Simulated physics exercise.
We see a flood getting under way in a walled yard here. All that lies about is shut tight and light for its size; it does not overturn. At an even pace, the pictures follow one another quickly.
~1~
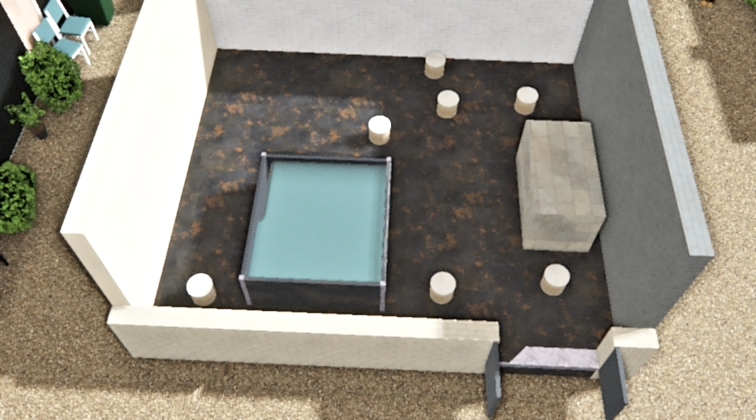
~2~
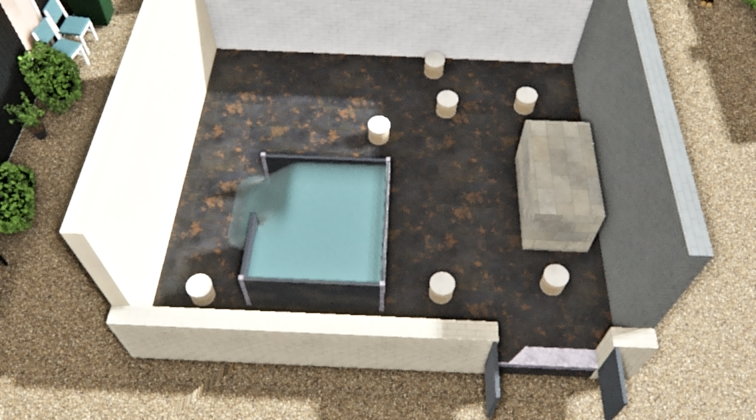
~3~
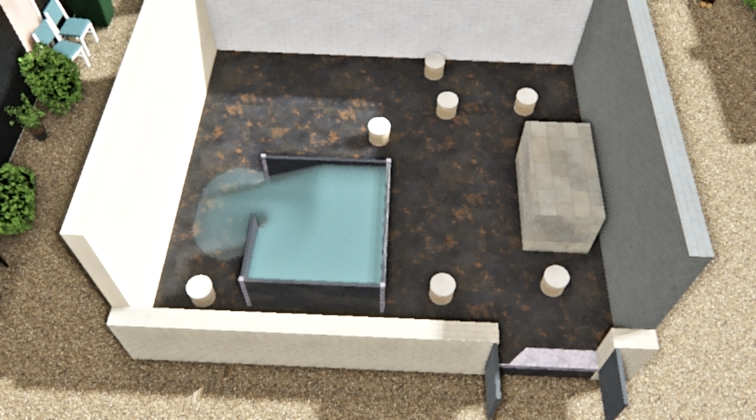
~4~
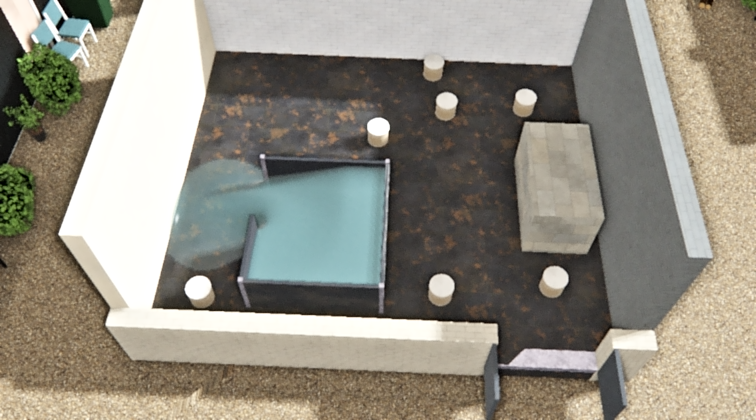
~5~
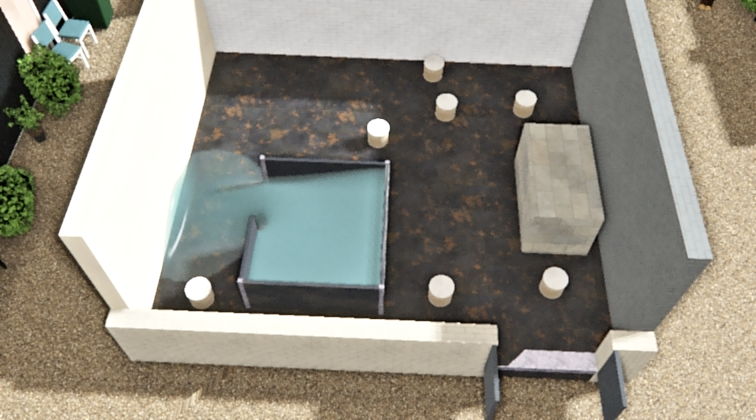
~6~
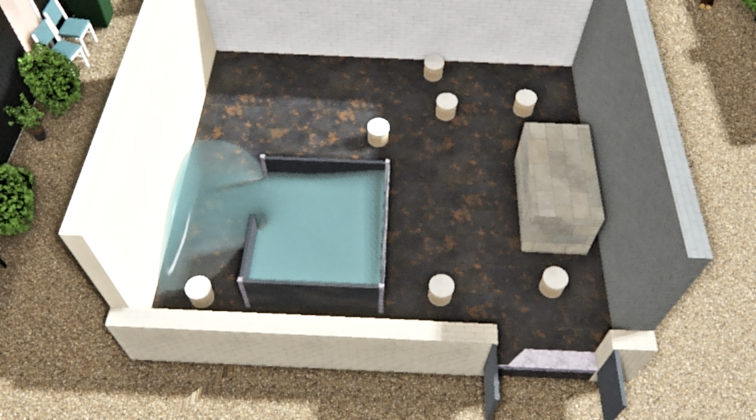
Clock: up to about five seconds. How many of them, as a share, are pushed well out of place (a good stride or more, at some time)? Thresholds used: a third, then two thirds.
It climbs to two thirds.
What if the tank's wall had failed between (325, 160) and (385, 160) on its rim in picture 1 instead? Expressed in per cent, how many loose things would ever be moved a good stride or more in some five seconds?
About 60 %.
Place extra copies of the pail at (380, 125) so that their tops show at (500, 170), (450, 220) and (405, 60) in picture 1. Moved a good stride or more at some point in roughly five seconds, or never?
In sequence: Hardly budges; hardly budges; knocked well away.
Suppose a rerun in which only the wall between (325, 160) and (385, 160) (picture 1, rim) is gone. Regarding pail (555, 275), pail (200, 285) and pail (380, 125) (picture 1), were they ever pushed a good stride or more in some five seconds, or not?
Lab note - in sequence: Never that far; never that far; made it that far.
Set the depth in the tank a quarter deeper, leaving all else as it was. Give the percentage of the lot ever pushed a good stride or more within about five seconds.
By my count, 100 %.
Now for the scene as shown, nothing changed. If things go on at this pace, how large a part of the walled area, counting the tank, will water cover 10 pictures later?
Close to 35 per cent, tank included.
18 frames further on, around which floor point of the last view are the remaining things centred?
The average lies close to (473, 185).
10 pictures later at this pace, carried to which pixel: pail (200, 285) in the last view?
It should end up around (265, 306).
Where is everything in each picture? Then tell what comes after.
In the first frame, a pail at (448, 98) rests on the ground; a pail at (528, 94) rests on the ground; 0 of 7 have shifted.
In the second frame, a pail at (448, 98) rests on the ground; a pail at (527, 95) rests on the ground; 0 of 7 have shifted.
In the third frame, a pail at (448, 99) rests on the ground; a pail at (527, 96) rests on the ground; 0 of 7 have shifted.
In the fourth frame, a pail at (447, 100) rests on the ground; a pail at (526, 97), on the bottom; 0 of 7 have shifted.
In the fifth frame, a pail at (447, 101) rests on the ground; a pail at (526, 98), on the bottom; 0 of 7 have shifted.
In the sixth frame, a pail at (447, 100) rests on the ground; a pail at (526, 97), on the bottom; 0 of 7 have shifted.
A moment on, 0 of 7 are well off their spots; 0 afloat.
Next, 1 of 7 are well off their spots; 1 afloat.
Later, 2 of 7 are well off their spots; 1 afloat.
In the end, 5 of 7 are well off their spots, and 5 have been at some point; 4 afloat.
